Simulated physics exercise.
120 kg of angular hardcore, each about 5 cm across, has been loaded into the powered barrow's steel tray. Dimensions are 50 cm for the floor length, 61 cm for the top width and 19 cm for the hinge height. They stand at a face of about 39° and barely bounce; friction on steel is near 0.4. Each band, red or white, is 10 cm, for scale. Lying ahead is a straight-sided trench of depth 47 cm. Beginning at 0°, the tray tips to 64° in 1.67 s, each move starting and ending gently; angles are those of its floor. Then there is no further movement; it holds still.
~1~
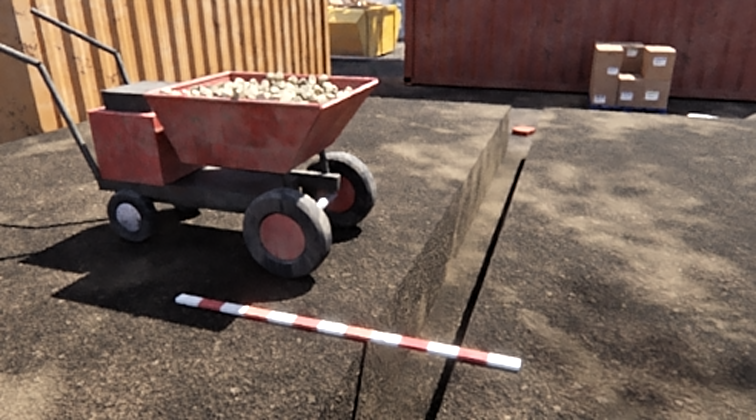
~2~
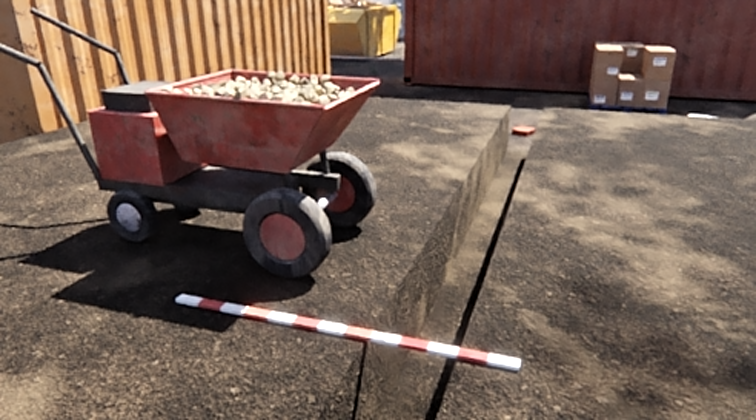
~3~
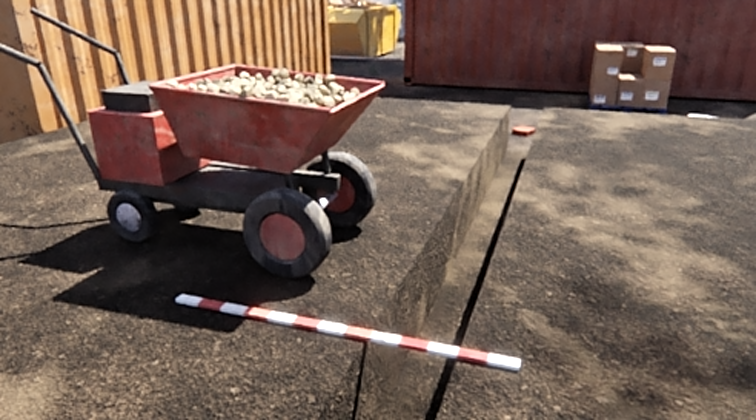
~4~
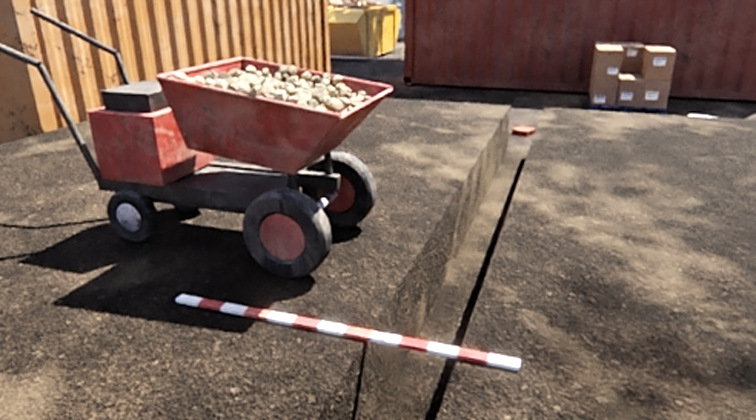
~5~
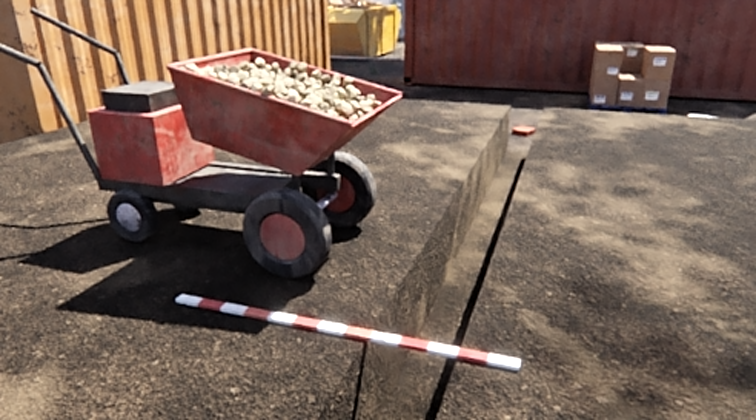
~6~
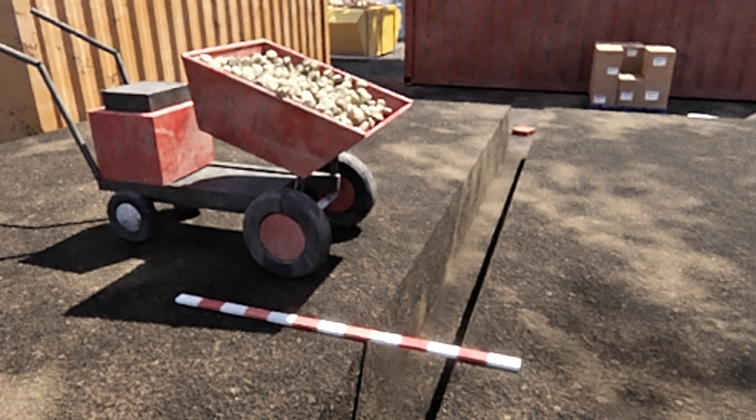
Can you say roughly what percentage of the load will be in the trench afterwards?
Roughly 38 per cent, I would say.
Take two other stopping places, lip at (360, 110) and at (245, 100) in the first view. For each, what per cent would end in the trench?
15 % and 25 %.
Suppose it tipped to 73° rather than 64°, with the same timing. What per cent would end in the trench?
Around 80 per cent would finish in the trench.
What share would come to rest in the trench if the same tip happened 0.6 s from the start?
I'd put it at some 25 in a hundred.
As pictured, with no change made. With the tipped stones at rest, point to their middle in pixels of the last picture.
(461, 349).
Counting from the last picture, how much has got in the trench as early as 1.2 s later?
I'd say near 10 per cent at that time.
Then, 0.6 s after the last picture the floor is at 54°, 100 % in the tray; the foremost stones are at (416, 193).
Then, 1.2 s after the last picture the floor is at 64°, 89 % in the tray, 10 % in the trench, 1 % past the trench; the foremost stones are at (496, 288).
Then, 1.5 s after the last picture the floor is at 64°, 70 % in the tray, 23 % in the trench, 7 % past the trench; the foremost stones are at (566, 274).
Then, 3.5 s after the last picture the floor is at 64°, 53 % in the tray, 38 % in the trench, 9 % past the trench; the foremost stones are at (587, 280).
